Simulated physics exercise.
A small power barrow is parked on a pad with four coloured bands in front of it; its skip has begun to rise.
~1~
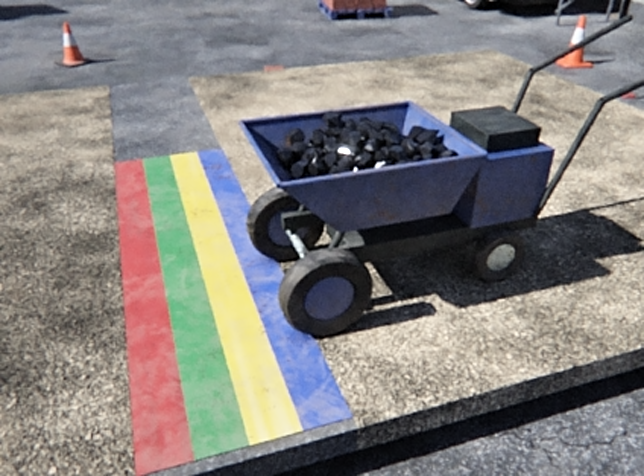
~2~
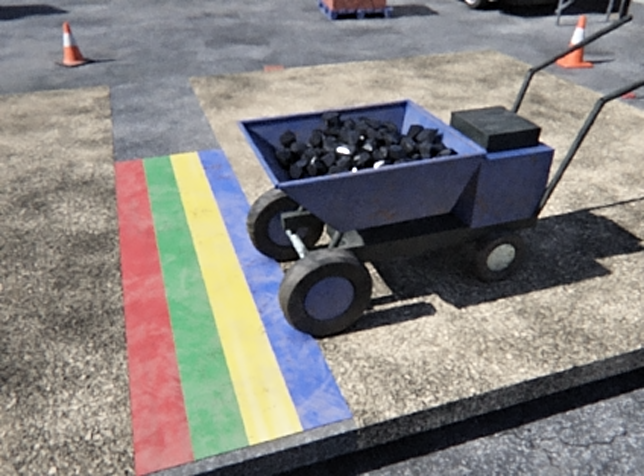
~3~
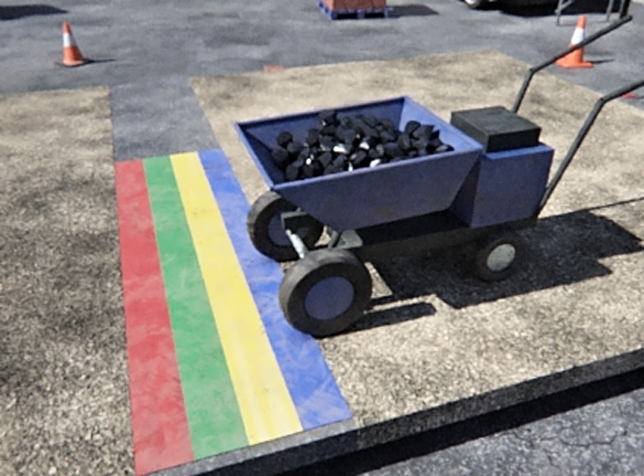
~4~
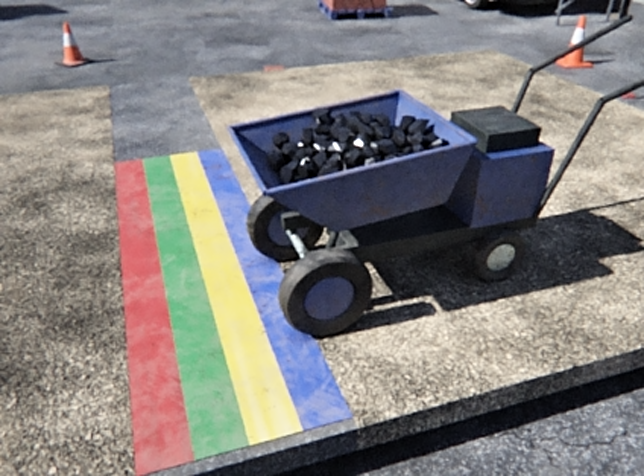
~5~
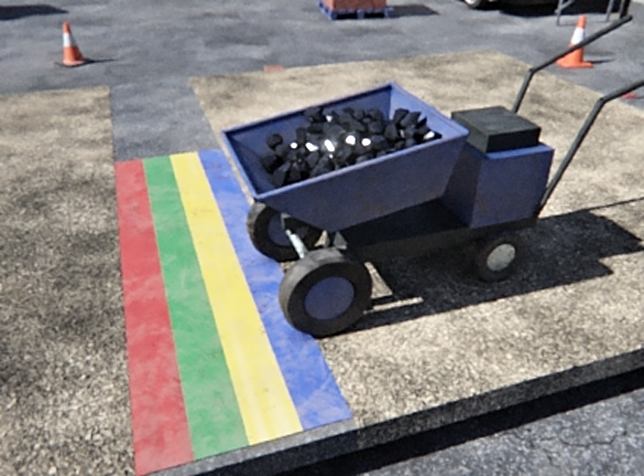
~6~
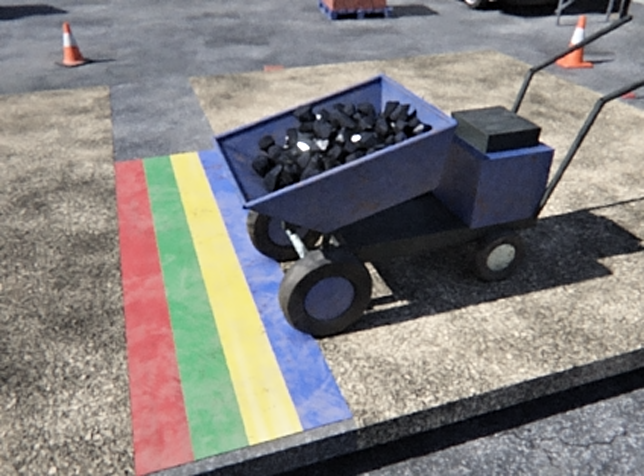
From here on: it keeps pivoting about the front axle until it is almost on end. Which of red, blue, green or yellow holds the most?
Red.
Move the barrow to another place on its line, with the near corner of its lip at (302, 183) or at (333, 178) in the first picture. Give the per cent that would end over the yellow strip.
Roughly 0 per cent, then roughly 10 per cent.
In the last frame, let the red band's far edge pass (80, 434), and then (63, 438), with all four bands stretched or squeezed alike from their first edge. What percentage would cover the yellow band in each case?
About 0 and 0 per cent.
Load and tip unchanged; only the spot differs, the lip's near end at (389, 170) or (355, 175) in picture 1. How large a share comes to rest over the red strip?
Some 10 in a hundred, then some 20 in a hundred.
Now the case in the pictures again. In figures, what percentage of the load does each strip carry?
Percentages: Blue 0, yellow 0, green 15, red 35.
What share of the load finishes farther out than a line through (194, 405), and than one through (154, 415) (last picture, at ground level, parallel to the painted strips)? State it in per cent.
Estimate: 80 % and 50 %, respectively.
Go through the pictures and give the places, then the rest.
Lip of the skip (280, 186), level; top of the load (382, 155), lumps of coal; blue strip (305, 371); yellow strip (259, 383); green strip (210, 395); red strip (158, 407), in the first frame.
Lip of the skip (278, 187), level; top of the load (381, 154), in the second frame.
Lip of the skip (273, 189), tipped barely; top of the load (378, 152), in the third frame.
Lip of the skip (266, 193), tipped a little; top of the load (382, 137), in the fourth frame.
Lip of the skip (256, 199), tipped a little; top of the load (375, 133), in the fifth frame.
Lip of the skip (246, 207), tipped a little; top of the load (377, 141); blue strip (305, 371); yellow strip (259, 383); green strip (210, 395); red strip (158, 407), in the sixth frame.
Just after the last frame, skip tipped steeply; every one in the skip.
A moment on, skip tipped steeply; the larger part in the skip; just a few over the green strip; about a tenth over the red strip; just a few falling; just a few off the paint.
Further on, skip tipped right over; roughly a quarter in the skip; about a tenth over the green strip; roughly a third over the red strip; roughly a third off the paint.
When it is over, skip tipped right over; about a tenth in the skip; not one over the blue strip; just a few over the yellow strip; about a tenth over the green strip; roughly a third over the red strip; roughly a third off the paint.
